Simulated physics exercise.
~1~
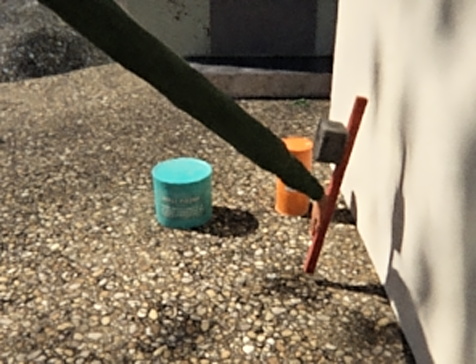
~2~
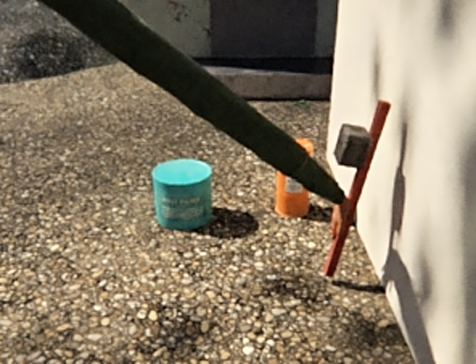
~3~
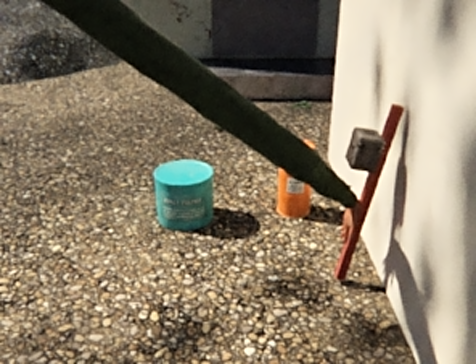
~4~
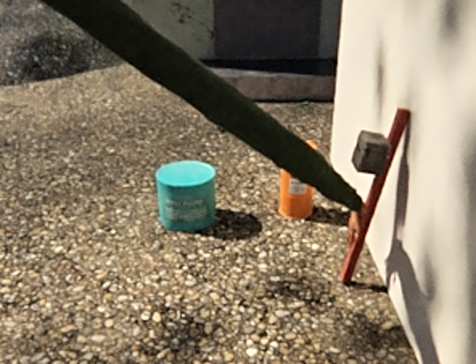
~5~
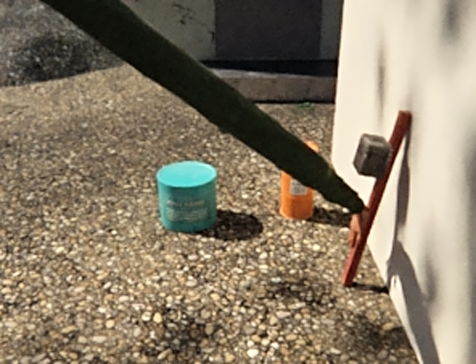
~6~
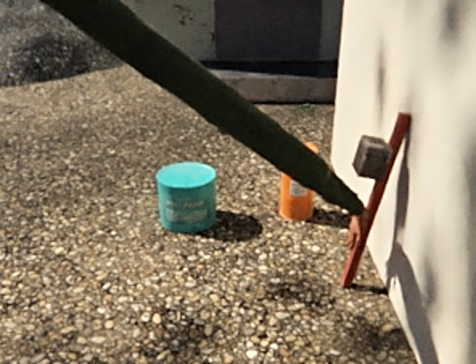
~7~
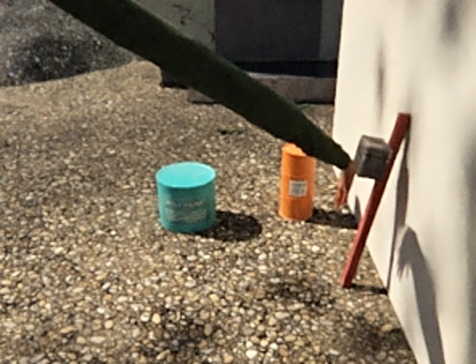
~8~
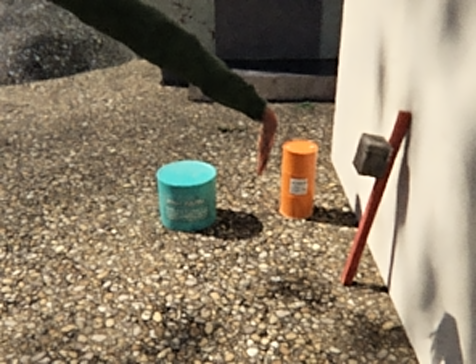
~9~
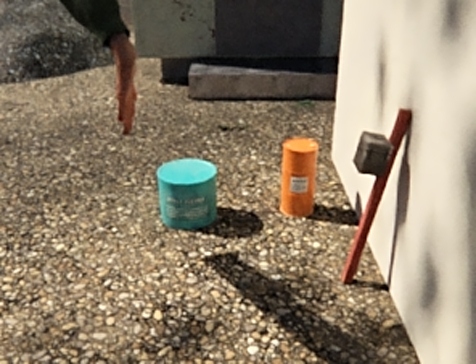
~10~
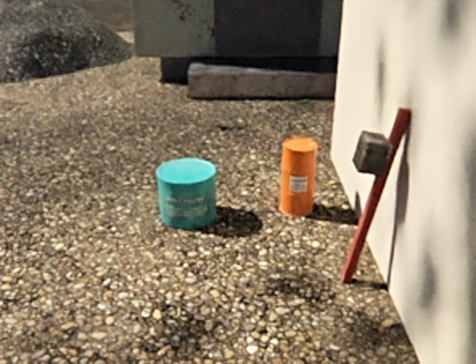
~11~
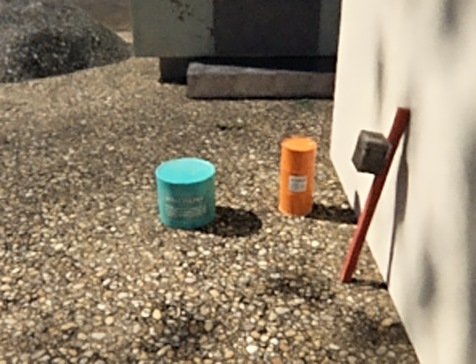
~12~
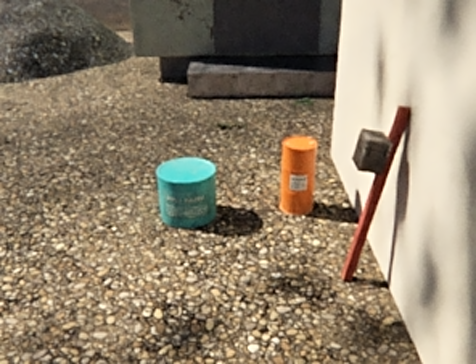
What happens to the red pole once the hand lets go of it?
The red pole stays up, still leaning against the pale wall after the hand has gone.
